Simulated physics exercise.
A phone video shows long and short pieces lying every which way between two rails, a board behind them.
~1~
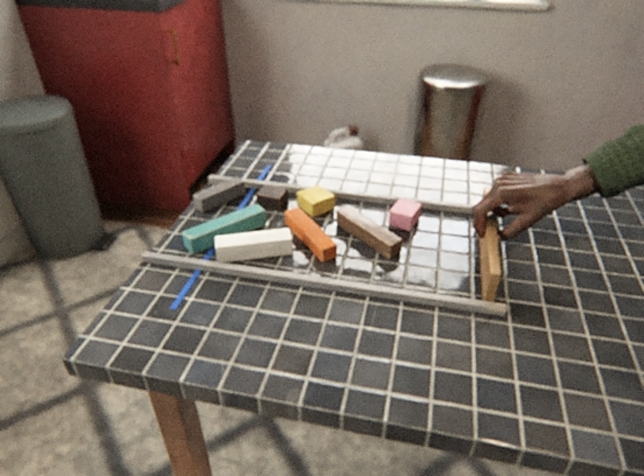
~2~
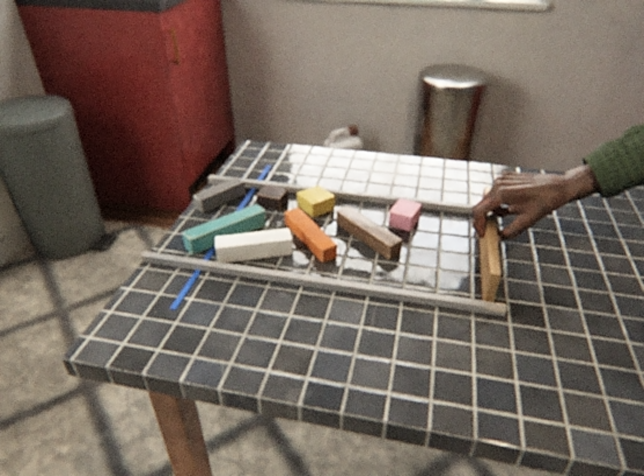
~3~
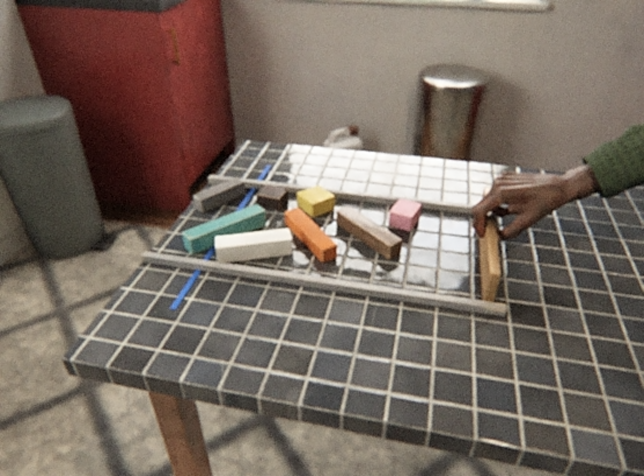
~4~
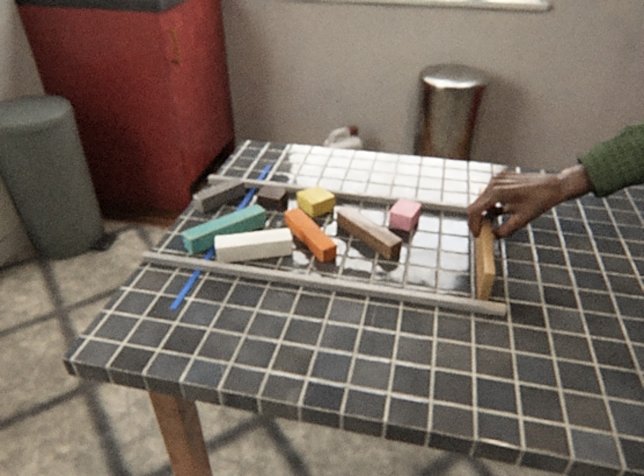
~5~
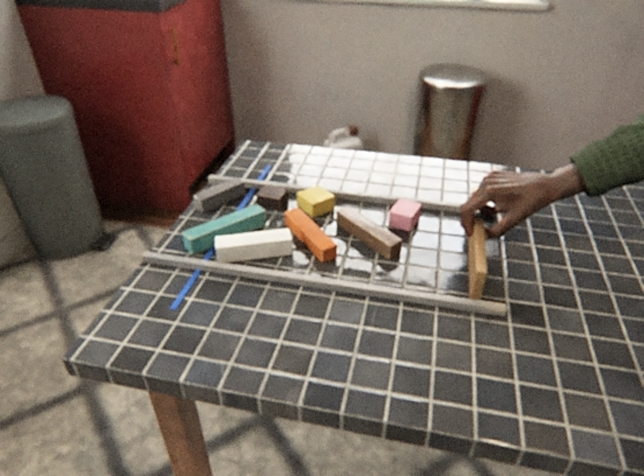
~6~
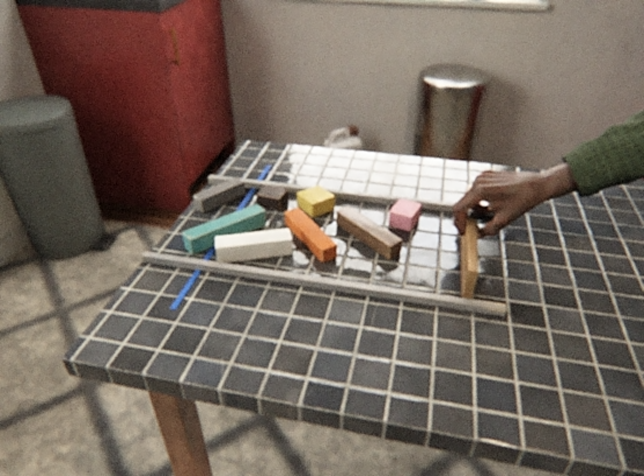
A dark tiled table with pale grout lines fills the view, seen from above at an angle in a room with a red cabinet and bins behind. Between two rails lie scattered turquoise, white, orange, brown, yellow, pink, grey and black pieces, with blue tape at the left. At right, a green-sleeved hand holds an upright wooden board still, then slides it slightly left; the pieces and camera stay still.
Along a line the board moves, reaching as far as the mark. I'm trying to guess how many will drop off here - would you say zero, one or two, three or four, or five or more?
I'd say three or four.
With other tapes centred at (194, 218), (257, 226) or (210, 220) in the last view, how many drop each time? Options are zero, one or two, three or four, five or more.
Counts as listed: Five or more / just one or two / 5 or more.
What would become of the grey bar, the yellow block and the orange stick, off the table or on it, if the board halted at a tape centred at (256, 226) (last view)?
The grey bar topples off; the yellow block stays put; and the orange stick stays put.
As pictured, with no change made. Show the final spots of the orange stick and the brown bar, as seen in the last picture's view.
The orange stick comes to rest close to (194, 223), while the brown bar rests close to (210, 212).
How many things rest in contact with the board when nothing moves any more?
Looks like 2 of them, all told.
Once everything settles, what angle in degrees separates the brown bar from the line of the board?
It is near 25° out of line.
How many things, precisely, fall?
It comes to 4.
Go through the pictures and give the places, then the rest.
In the first frame, grey bar (220, 194); turquoise bar (226, 228); black block (273, 197); board (488, 240); tape (231, 223).
In the second frame, turquoise bar (226, 228); yellow block (316, 201).
In the third frame, black block (273, 197); brown bar (368, 232).
In the fourth frame, grey bar (220, 195); white stick (254, 246).
In the fifth frame, turquoise bar (226, 228); orange stick (310, 234).
In the sixth frame, grey bar (220, 195); turquoise bar (226, 228); black block (273, 197); board (469, 238); tape (231, 223).
Soon after, none off yet; grey bar at rest near (220, 195); turquoise bar at rest near (226, 228); black block at rest near (273, 197).
In the end, the number that fall off is three or four; gone, white stick, black block, turquoise bar and grey bar.
